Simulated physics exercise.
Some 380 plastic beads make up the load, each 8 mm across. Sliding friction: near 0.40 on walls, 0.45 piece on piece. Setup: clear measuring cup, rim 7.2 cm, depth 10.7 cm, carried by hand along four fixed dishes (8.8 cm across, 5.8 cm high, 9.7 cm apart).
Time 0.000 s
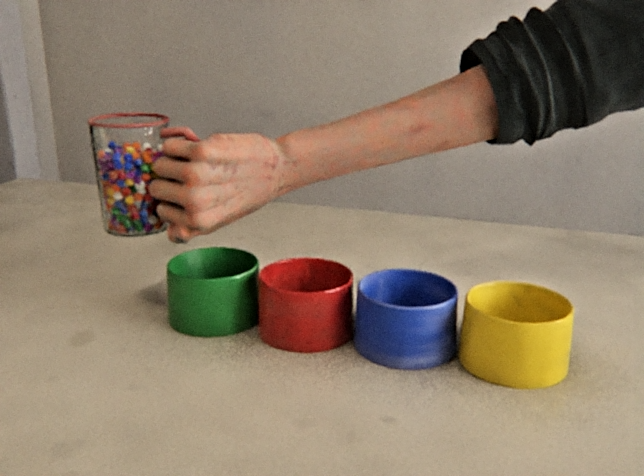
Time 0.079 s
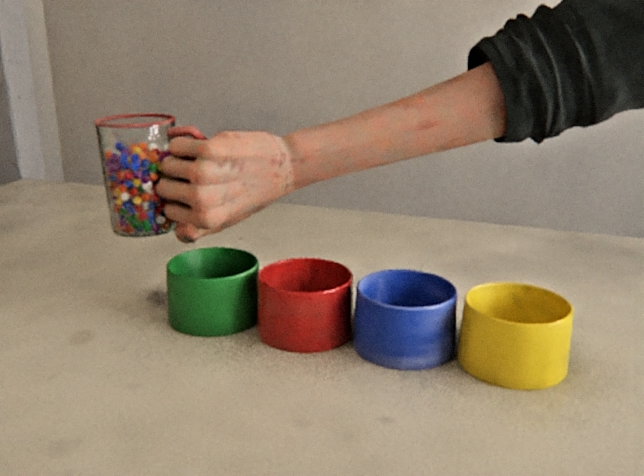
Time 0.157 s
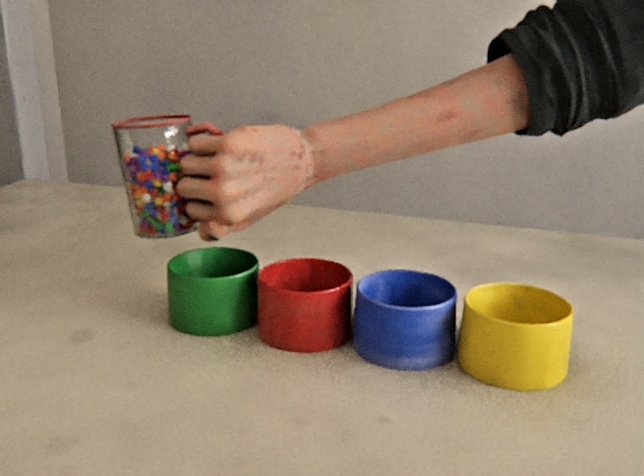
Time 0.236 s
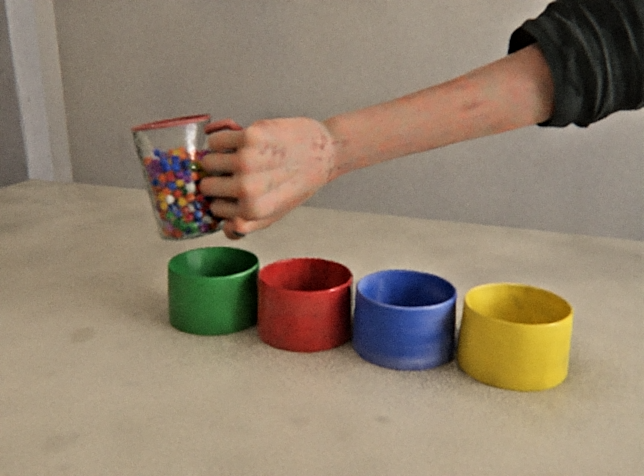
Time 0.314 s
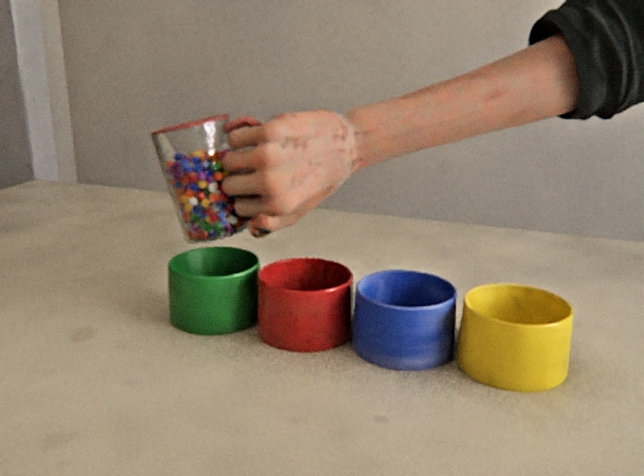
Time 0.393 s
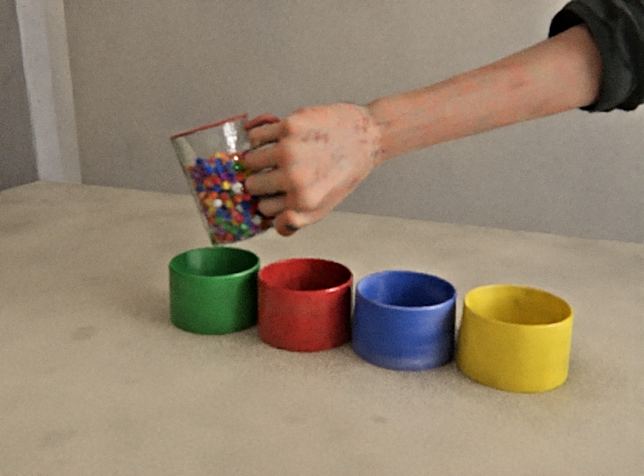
On a pale tabletop behind a row of green, red, blue and yellow dishes, a hand moved a clear measuring cup of colorful beads to the right, gradually tilting it along the way.
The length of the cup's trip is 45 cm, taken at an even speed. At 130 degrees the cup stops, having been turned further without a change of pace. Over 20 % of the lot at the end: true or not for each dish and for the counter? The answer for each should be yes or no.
Red - no, blue - no, green - no, yellow - yes, counter - no.
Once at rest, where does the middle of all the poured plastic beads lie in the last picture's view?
(516, 334) or so.
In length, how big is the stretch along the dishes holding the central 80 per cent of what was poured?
5 cm.
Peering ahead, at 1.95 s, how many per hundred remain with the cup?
Roughly 90 %.
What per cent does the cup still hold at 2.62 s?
Some 0 %.
Then, at 1.33 s, tilt 70 degrees; cup holds 100 %.
After 1.95 s, tilt 104 degrees; cup holds 90 %, yellow 10 %.
Then, at 2.62 s, tilt 130 degrees; cup holds 0 %, yellow 100 %.
By 2.9 s all is still; red 0 %, blue 0 %, green 0 %, yellow 100 %, counter 0 %.
